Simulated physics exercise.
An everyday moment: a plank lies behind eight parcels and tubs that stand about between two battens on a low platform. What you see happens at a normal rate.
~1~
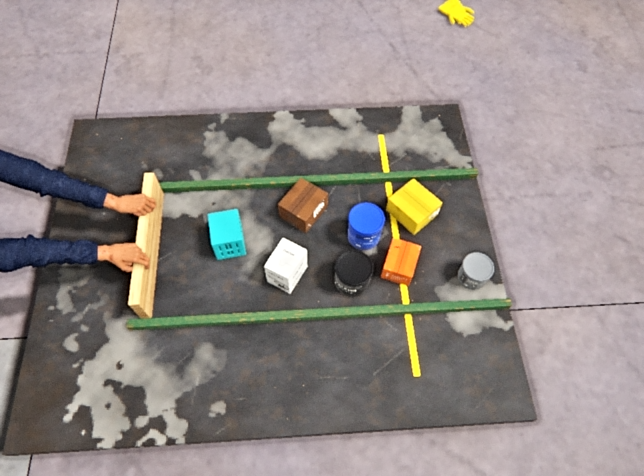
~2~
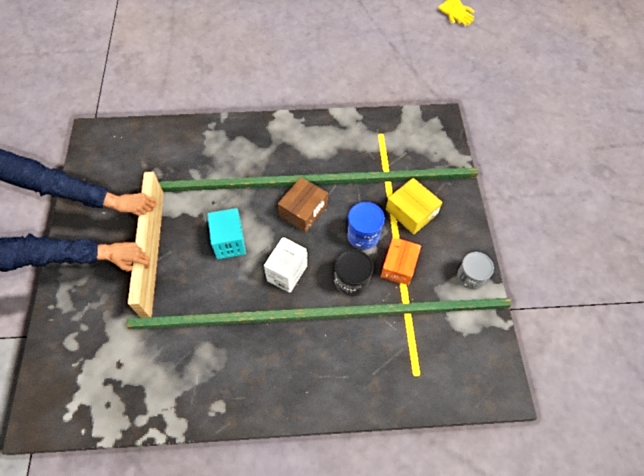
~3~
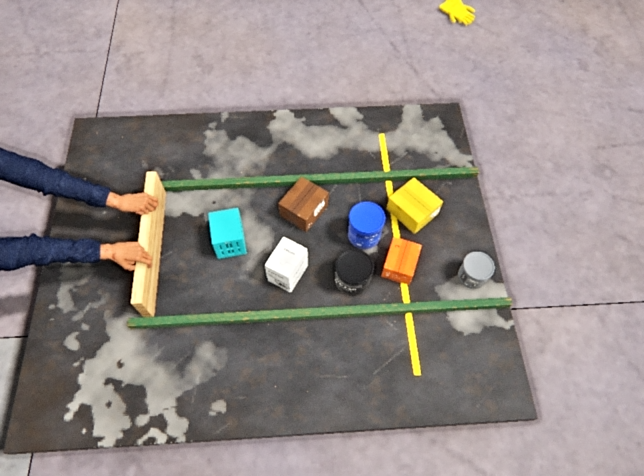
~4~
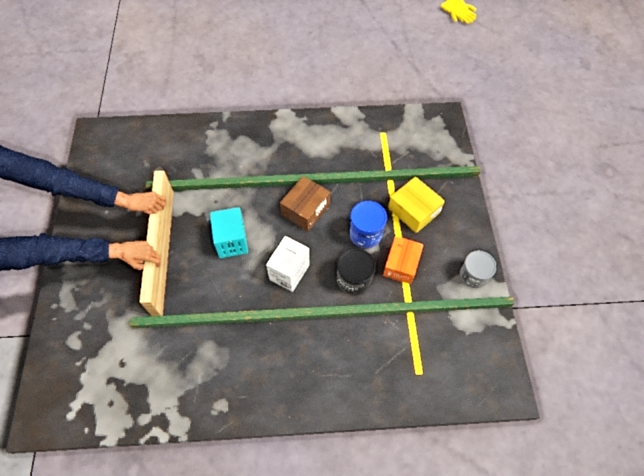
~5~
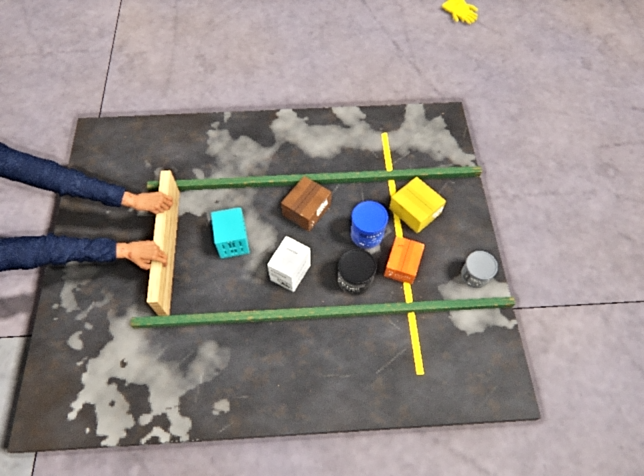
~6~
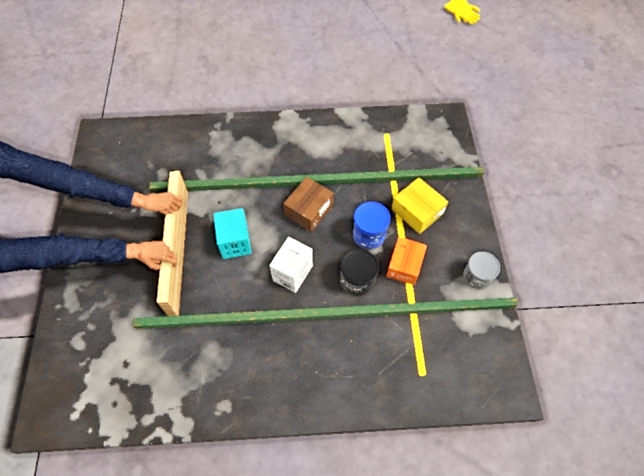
On a low dark platform, two hands slide a plank slightly right toward scattered boxes and tubs.
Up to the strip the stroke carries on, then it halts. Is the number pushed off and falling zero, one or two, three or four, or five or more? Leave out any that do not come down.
It is zero.
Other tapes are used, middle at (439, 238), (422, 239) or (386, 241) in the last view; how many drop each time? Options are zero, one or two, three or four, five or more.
Result per tape, in order - one or two / no fall at all / zero.
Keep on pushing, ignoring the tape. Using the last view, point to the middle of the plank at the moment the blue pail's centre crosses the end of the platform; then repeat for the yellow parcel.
The middle is at (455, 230) when it's the blue pail, and at (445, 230) when it's the yellow parcel.
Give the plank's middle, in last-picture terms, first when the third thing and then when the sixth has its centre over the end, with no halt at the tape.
I'd put the first at about (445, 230) and the next at about (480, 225).
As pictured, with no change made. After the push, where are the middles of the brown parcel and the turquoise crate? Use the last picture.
Near (413, 191) and (416, 221).
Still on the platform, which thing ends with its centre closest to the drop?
That would be the grey pail.
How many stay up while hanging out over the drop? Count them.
That adds up to 0.
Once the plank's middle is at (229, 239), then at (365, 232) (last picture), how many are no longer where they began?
Moved so far: 1, later 7.
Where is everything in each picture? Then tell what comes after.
Grey pail (475, 272); yellow parcel (414, 207); orange box (401, 262); plank (148, 244); tape (397, 241), in the first picture.
Yellow parcel (413, 206); white box (286, 266), in the second picture.
Orange box (401, 261); black pail (354, 273), in the third picture.
Grey pail (477, 270); turquoise crate (230, 233), in the fourth picture.
Yellow parcel (417, 205); plank (165, 242), in the fifth picture.
Grey pail (481, 271); yellow parcel (419, 206); orange box (406, 261); plank (174, 242); tape (402, 240), in the sixth picture.
Soon after, none off yet; grey pail at rest near (481, 271); yellow parcel at rest near (419, 206); orange box at rest near (406, 261).
Then, none off yet; grey pail at rest near (481, 271); yellow parcel moved a little near (424, 203); orange box moved about its own width near (427, 257).
At rest, the number that fall off is zero.
